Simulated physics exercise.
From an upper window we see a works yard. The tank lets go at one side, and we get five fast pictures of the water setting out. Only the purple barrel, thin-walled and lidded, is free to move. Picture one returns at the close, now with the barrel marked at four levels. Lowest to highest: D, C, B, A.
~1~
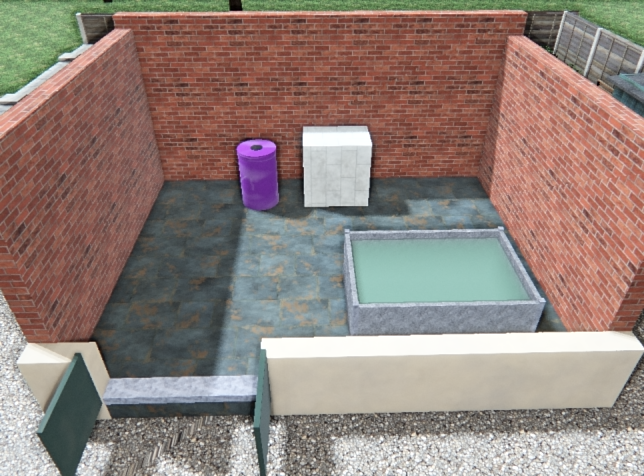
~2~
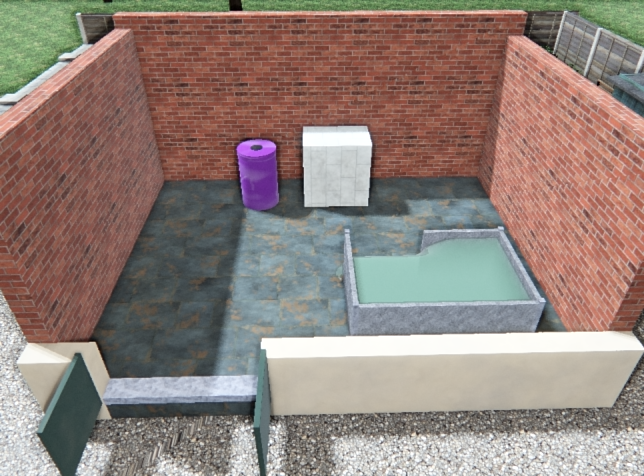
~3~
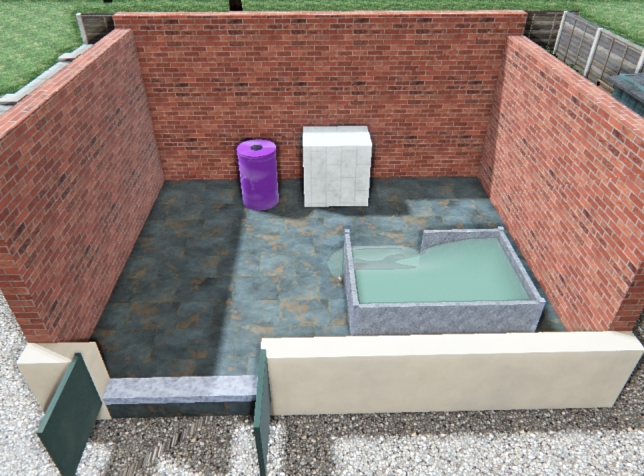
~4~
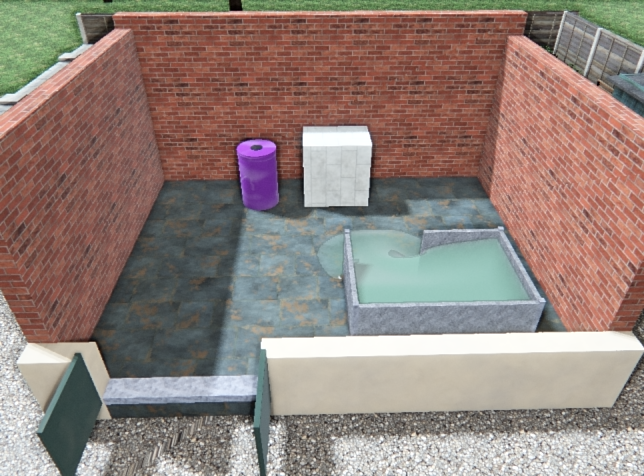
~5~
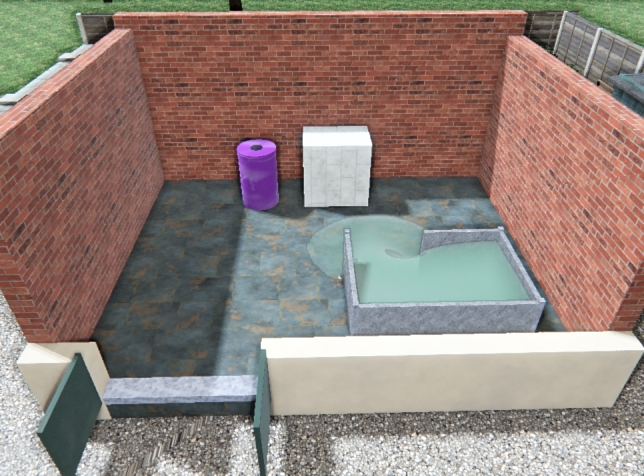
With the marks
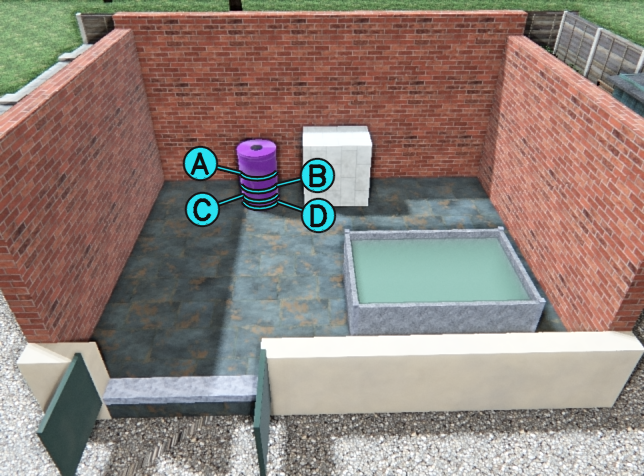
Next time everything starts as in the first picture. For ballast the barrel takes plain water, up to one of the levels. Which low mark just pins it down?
That is level B.
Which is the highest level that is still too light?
Here it is level C.
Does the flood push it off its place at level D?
Yes, that goes wrong.
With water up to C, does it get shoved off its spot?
Yes, it does.
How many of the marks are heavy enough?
Two of the four.
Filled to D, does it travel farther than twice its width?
Yes.
On the marked copy, A at (257, 178); B at (258, 191); C at (259, 201); D at (259, 208); from the bottom up D, C, B, A.
Choosing A, it does not move.
Choosing B, it does not move.
Choosing C, it is pushed about its own width away.
Choosing D, it is pushed about 4 times its own width away.
